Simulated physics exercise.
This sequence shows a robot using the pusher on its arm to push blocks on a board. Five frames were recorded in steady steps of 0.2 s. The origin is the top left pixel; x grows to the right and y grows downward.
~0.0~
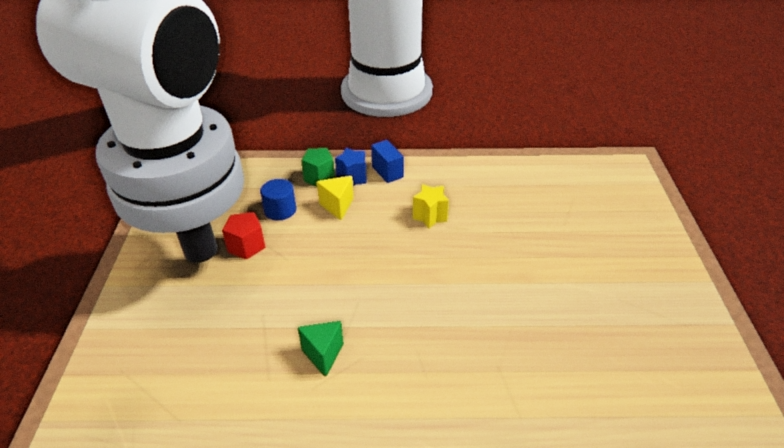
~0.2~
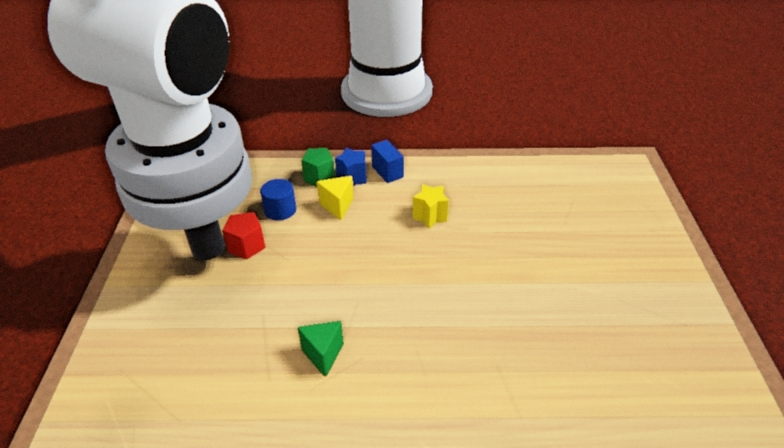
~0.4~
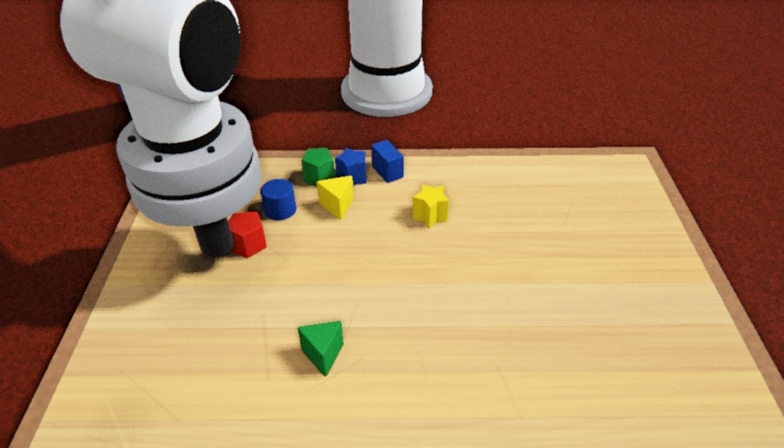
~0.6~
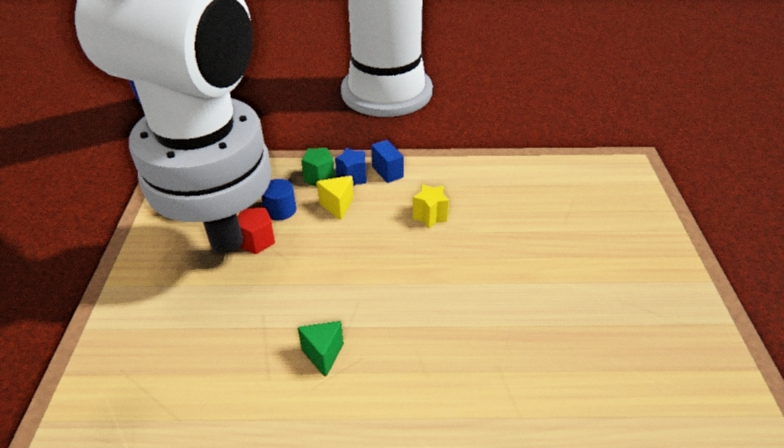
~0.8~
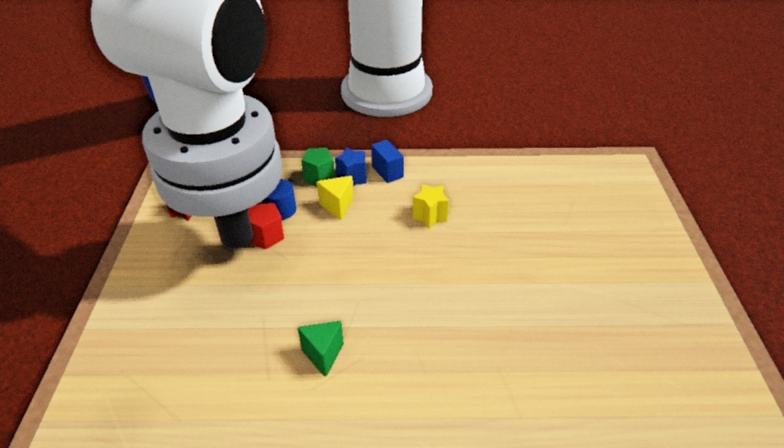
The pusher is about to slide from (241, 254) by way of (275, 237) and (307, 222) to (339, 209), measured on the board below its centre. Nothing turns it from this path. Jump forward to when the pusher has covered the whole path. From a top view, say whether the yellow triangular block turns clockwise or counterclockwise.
It is turned clockwise.
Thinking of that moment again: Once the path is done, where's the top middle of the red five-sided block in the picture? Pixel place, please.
It ends at (358, 172).
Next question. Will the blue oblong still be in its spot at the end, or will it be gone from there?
The block stays on its spot.
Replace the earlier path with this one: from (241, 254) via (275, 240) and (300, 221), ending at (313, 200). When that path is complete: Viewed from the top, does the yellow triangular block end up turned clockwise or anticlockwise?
It twists with the clock when seen from above.
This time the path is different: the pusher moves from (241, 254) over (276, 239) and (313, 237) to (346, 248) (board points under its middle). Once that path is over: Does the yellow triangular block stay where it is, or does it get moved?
It ends up on the same spot.
The first path, step by step. One third of the way, pusher (272, 221); red five-sided block (296, 199); blue circle (288, 179).
Two thirds of the way, pusher (306, 206); red five-sided block (327, 184); blue circle (292, 174); yellow triangular block (352, 177), turned 20° clockwise.
At the end, pusher (338, 193); red five-sided block (358, 172); blue circle (292, 174); yellow triangular block (384, 167), turned 25° clockwise; blue star-shaped block (359, 151), turned 45° anticlockwise; blue oblong unmoved.
